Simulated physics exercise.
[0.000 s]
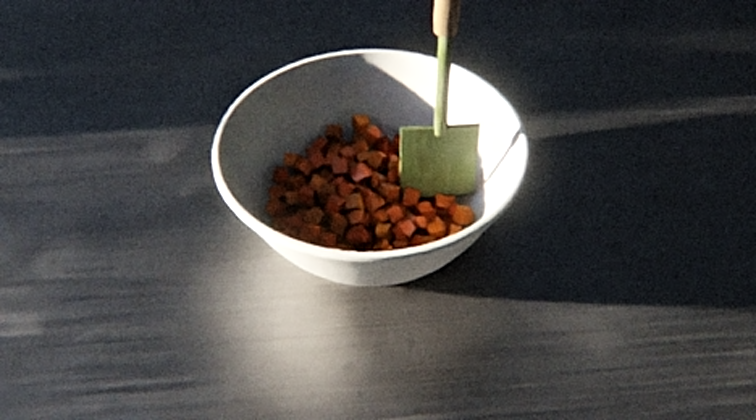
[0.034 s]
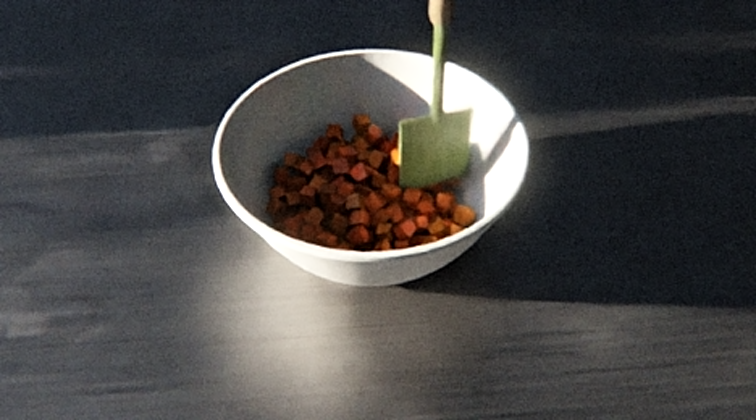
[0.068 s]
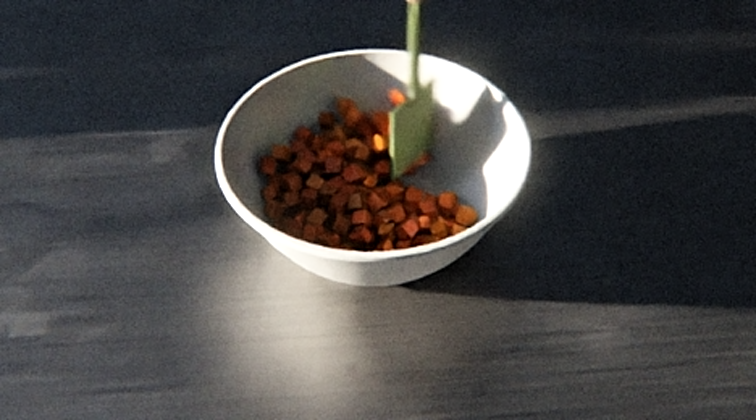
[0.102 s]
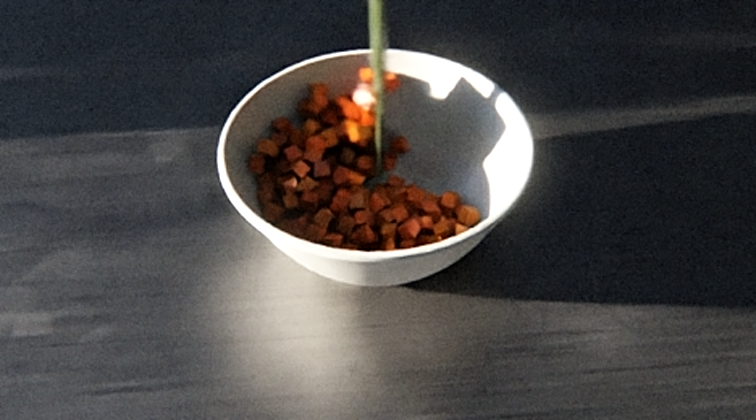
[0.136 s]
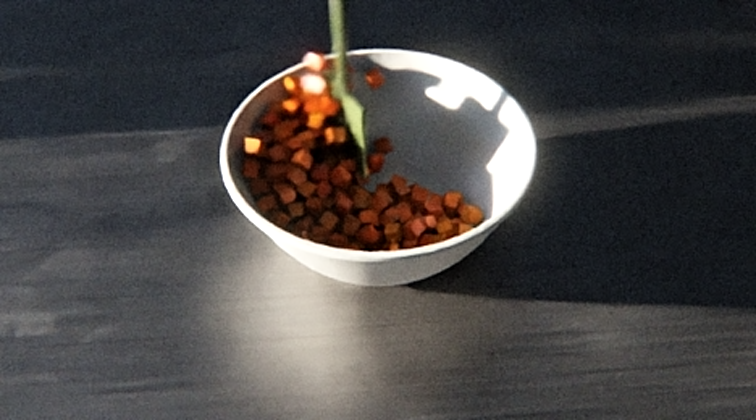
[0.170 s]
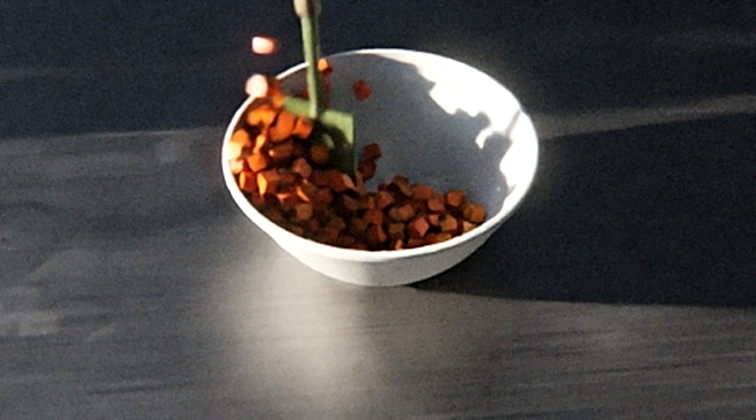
In a white bowl, a green spatula sweeps leftward, pushing orange-brown cubes up the side.
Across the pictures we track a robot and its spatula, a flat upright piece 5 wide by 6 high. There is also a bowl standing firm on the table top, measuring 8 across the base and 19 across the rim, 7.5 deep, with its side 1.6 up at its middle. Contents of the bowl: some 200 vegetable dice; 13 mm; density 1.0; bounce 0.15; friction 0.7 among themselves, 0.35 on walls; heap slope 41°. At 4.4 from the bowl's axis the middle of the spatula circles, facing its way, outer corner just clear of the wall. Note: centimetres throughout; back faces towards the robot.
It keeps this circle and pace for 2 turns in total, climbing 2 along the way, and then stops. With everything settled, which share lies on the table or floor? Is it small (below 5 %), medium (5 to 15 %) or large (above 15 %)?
It is large.
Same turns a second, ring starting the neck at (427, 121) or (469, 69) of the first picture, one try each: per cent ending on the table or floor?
Near 20 per cent and near 0 per cent, in that order.
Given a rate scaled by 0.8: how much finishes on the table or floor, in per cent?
Some 20 per cent.
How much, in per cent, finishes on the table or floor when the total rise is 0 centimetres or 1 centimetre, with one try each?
Roughly 50 and 45 per cent.
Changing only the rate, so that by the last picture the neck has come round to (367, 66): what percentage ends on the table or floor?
About 15 per cent.
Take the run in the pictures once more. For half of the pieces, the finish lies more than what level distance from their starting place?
Something like 9 centimetres, give or take.
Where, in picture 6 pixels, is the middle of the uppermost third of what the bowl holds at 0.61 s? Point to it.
In the final view it lies at about (324, 191).
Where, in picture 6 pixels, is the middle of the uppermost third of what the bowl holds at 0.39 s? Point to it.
Roughly at (472, 128).
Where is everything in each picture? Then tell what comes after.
The first frame shows spatula neck at (442, 108), 0° round; upper third of the load around (361, 188), from x 275 to 465, top at y 125; 200 in the bowl.
The second frame shows spatula neck at (438, 95), 15° round; upper third of the load around (362, 184), from x 275 to 465, top at y 125.
The third frame shows spatula neck at (415, 75), 48° round; upper third of the load around (349, 163), from x 265 to 465, top at y 100.
The fourth frame shows spatula neck at (379, 66), 83° round; upper third of the load around (321, 147), from x 255 to 470, top at y 75.
The fifth frame shows spatula neck at (343, 71), 117° round; upper third of the load around (298, 149), from x 250 to 470, top at y 60.
The sixth frame shows spatula neck at (316, 88), 151° round; upper third of the load around (280, 162), from x 240 to 475, top at y 45; 199 in the bowl, 1 in flight or on the tool.
After 0.39 s, 11° round, highest piece 9 above the table; 156 in the bowl, 24 on the table or floor, 20 in flight or on the tool.
After 0.61 s, 230° round, highest piece 9 above the table; 143 in the bowl, 52 on the table or floor, 5 in flight or on the tool.
After 0.91 s, 0° round, highest piece 5 above the table; 143 in the bowl, 57 on the table or floor.
After 1.61 s, 0° round, highest piece 5 above the table; 143 in the bowl, 57 on the table or floor.
At rest, 143 in the bowl, 57 on the table or floor. That is 28 % on the table or floor.
